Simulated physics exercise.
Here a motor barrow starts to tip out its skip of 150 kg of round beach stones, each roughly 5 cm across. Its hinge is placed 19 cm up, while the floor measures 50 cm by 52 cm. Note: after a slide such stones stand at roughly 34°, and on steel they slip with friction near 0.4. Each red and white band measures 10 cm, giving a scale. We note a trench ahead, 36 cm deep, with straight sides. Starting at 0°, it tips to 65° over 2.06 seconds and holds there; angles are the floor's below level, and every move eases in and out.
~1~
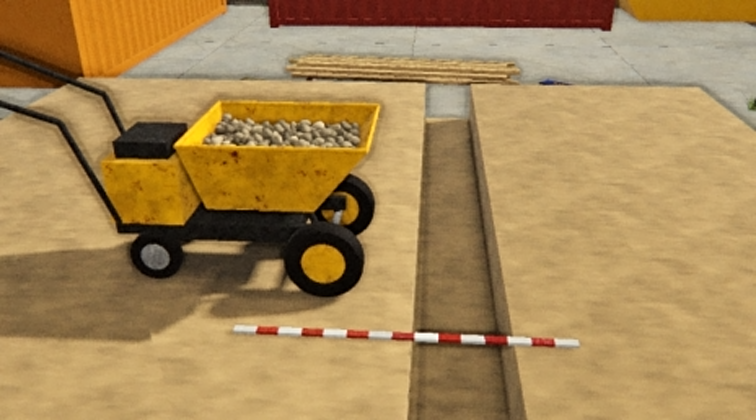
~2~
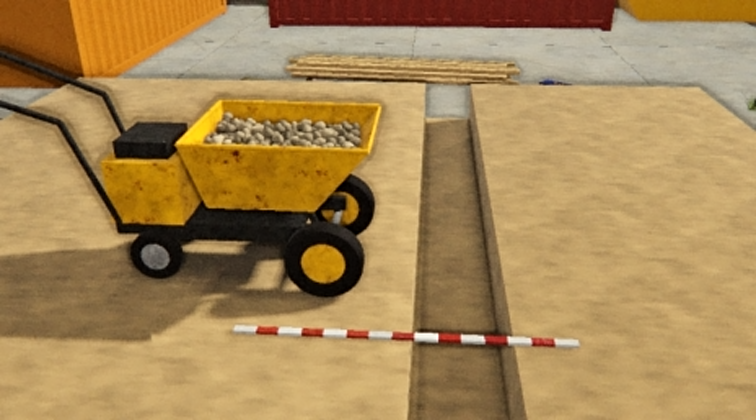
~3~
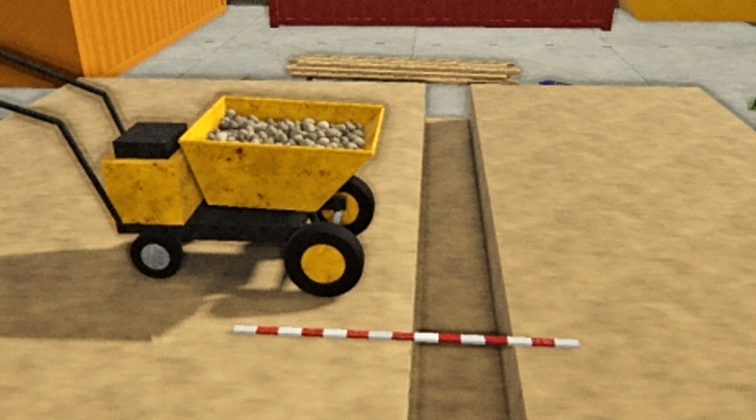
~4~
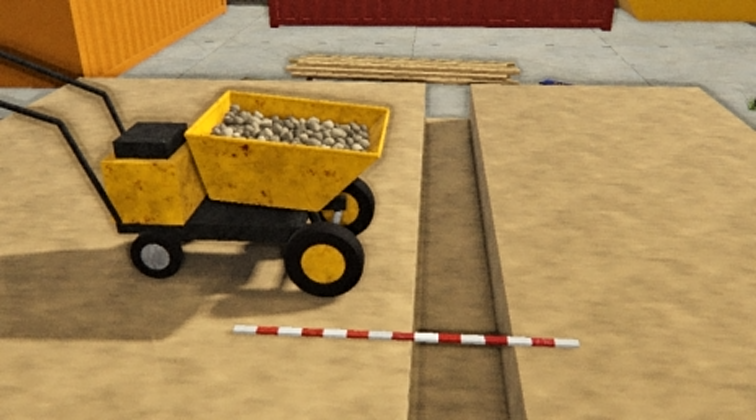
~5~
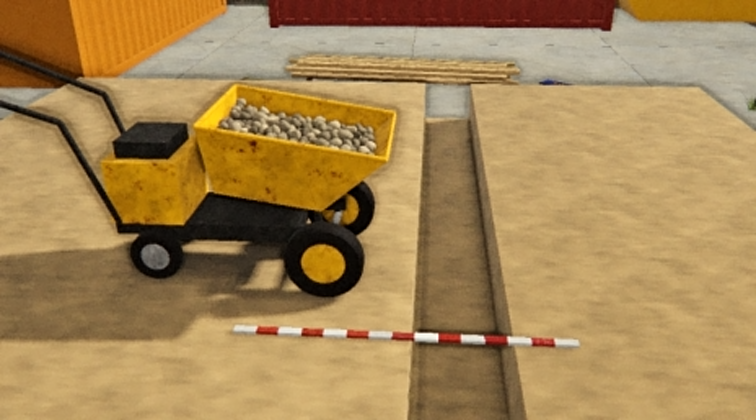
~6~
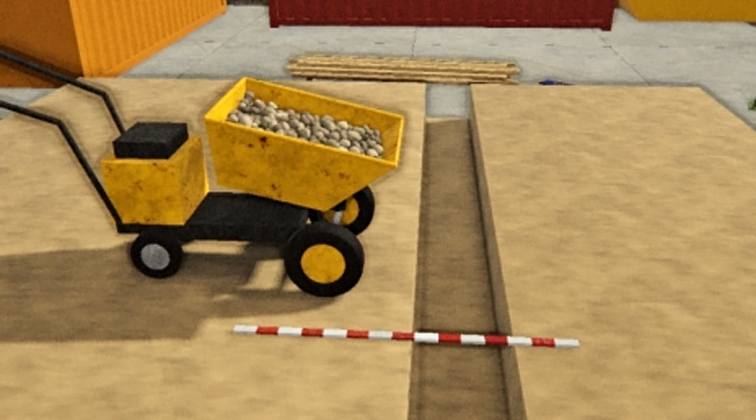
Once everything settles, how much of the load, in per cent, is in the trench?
Once it settles, about 83 per cent of the load is there.
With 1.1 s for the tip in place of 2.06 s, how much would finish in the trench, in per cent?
About 70 percent, I'd say.
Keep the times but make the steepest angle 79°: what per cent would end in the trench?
In that case around 90 percent.
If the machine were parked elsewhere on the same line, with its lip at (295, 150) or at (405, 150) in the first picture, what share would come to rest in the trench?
Close to 95 percent in the first case, 40 percent in the second.
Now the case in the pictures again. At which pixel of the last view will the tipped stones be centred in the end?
Near (475, 311).
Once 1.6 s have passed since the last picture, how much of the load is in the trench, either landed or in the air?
Roughly 35 percent of the load.
Then, 0.9 s after the last picture the floor is at 55°, 99 % in the skip, 1 % in the trench; the foremost stones are at (463, 218).
Then, 1.6 s after the last picture the floor is at 65°, 53 % in the skip, 37 % in the trench, 10 % past the trench; the foremost stones are at (578, 266).
Then, 1.9 s after the last picture the floor is at 65°, 30 % in the skip, 54 % in the trench, 16 % past the trench; the foremost stones are at (641, 274).
Then, 3.9 s after the last picture the floor is at 65°, 0 % in the skip, 83 % in the trench, 17 % past the trench; the foremost stones are at (666, 274).
